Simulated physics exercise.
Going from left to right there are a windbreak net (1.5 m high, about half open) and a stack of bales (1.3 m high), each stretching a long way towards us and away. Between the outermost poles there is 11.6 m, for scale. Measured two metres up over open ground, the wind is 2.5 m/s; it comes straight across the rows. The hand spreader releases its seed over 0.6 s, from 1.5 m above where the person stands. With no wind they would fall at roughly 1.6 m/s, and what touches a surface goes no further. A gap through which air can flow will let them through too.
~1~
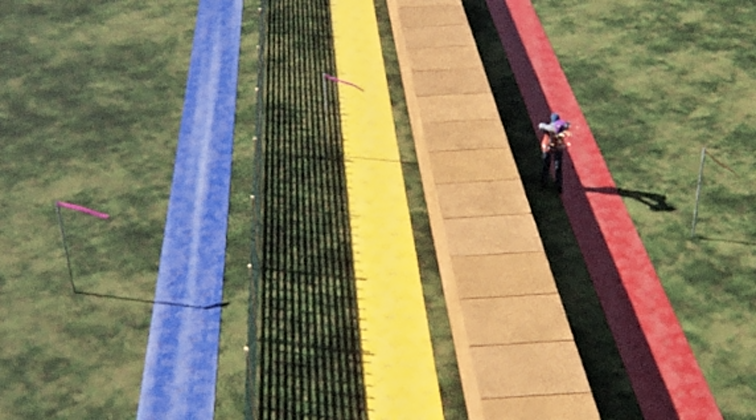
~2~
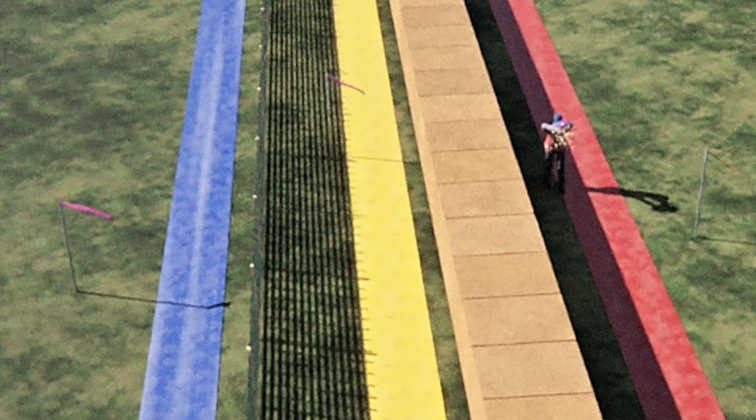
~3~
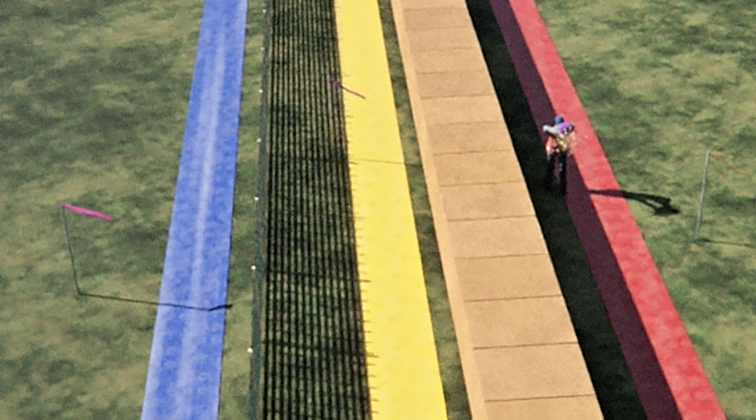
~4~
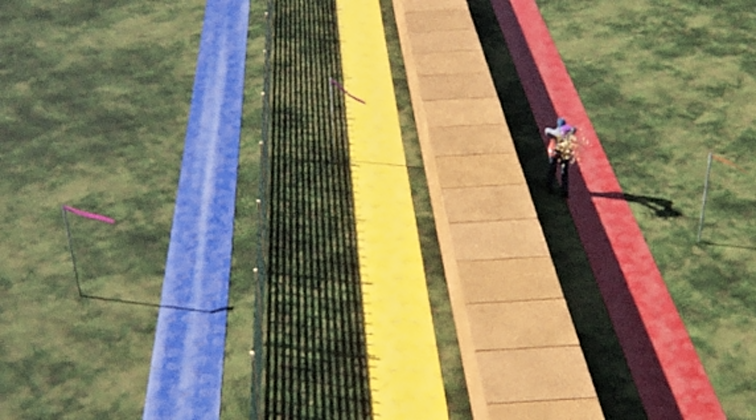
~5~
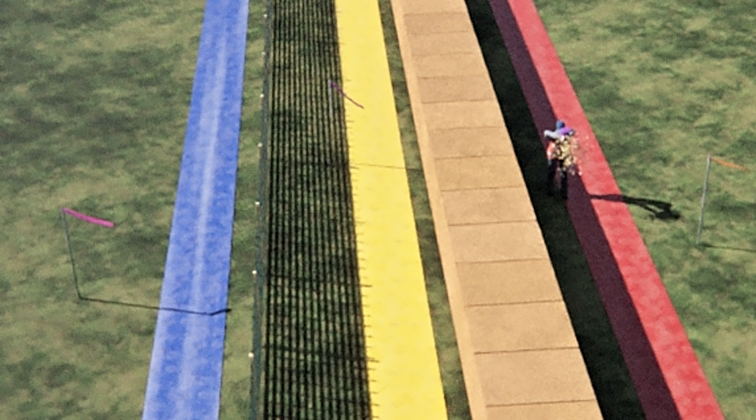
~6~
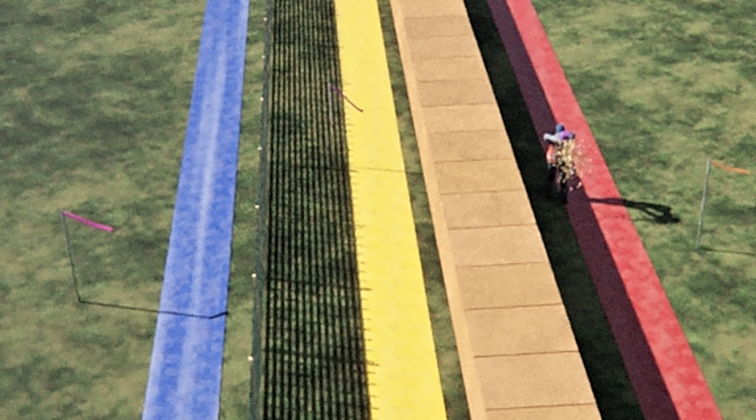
Pale seed spreading in a small, slowly widening cloud around a person standing beside a long red strip, while pink ribbons flutter.
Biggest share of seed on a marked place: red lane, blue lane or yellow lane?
Red.
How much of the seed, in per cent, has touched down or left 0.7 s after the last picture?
I'd put it close to 30 %.
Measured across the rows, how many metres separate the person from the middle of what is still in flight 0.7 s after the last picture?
Roughly 0.5 m.
Then, 0.7 s after the last picture, 0 % lies on the yellow lane, 0 % on the blue lane and 20 % on the red lane; 30 % has touched down or left; the middle of what still flies is 0.5 m above the low ground, near (580, 191).
Then, 1.5 s after the last picture, 0 % lies on the yellow lane, 0 % on the blue lane and 69 % on the red lane; 92 % has touched down or left.
Then, 3.0 s after the last picture, 0 % lies on the yellow lane, 0 % on the blue lane and 75 % on the red lane; 100 % has touched down or left.
Then, 7.5 s after the last picture, 0 % lies on the yellow lane, 0 % on the blue lane and 75 % on the red lane; 100 % has touched down or left.
Then, 44.5 s after the last picture, 0 % lies on the yellow lane, 0 % on the blue lane and 75 % on the red lane; 100 % has touched down or left.
